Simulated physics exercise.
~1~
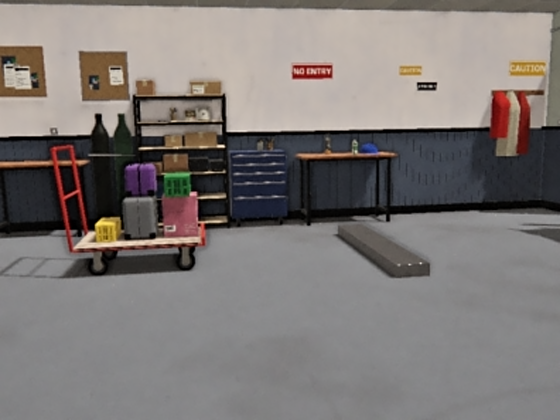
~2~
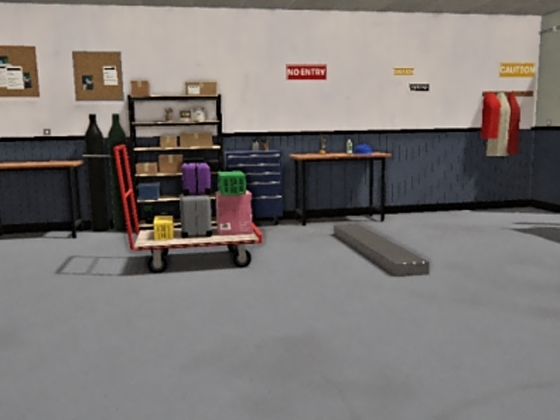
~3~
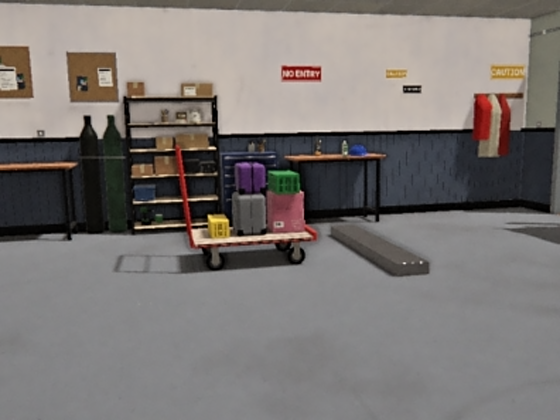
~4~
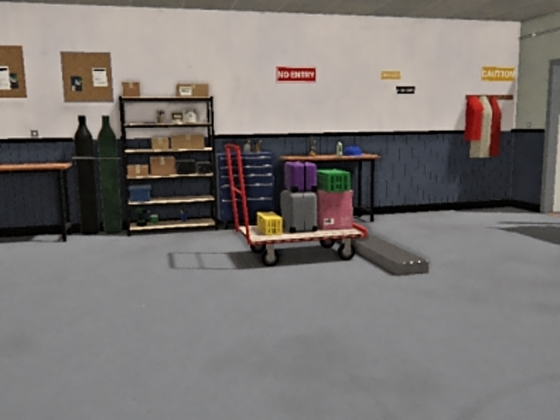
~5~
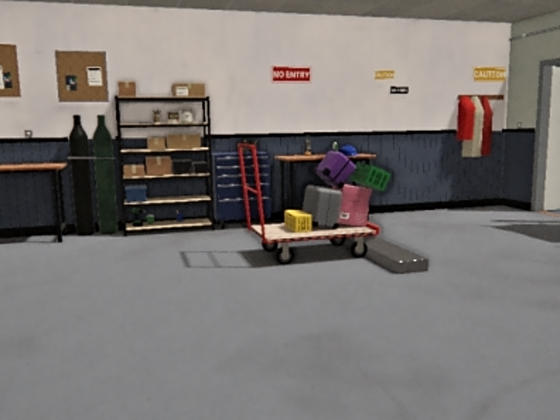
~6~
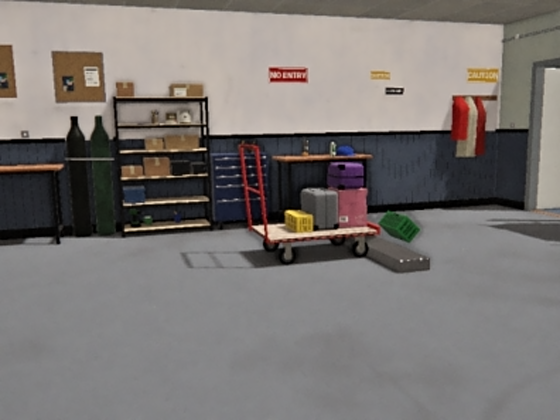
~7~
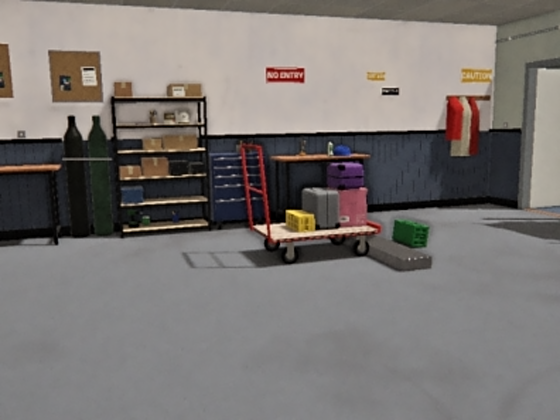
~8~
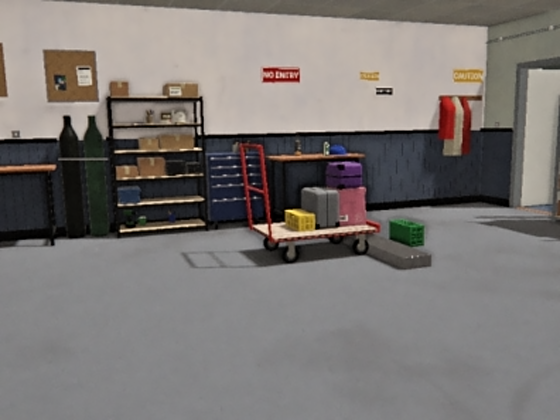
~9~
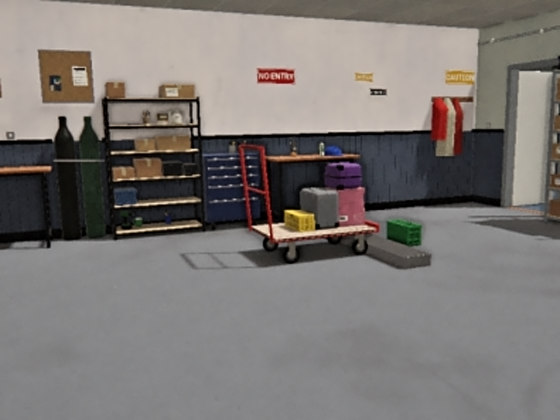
A garage-like workshop with a grey floor, shelving, a blue tool cabinet and a red no-entry sign is seen from the front, the view drifting slightly sideways. A red-framed trolley rolls right towards a low grey kerb, carrying a yellow crate at the left, a purple suitcase atop a grey one, and a green crate atop a pink parcel. It stops abruptly at the kerb, and the load pitches forward. The green crate tumbles off and lands on its side beyond the kerb, while the purple suitcase tips over onto the pink parcel. The grey suitcase and parcel settle upright, and everything but the green crate stays aboard.
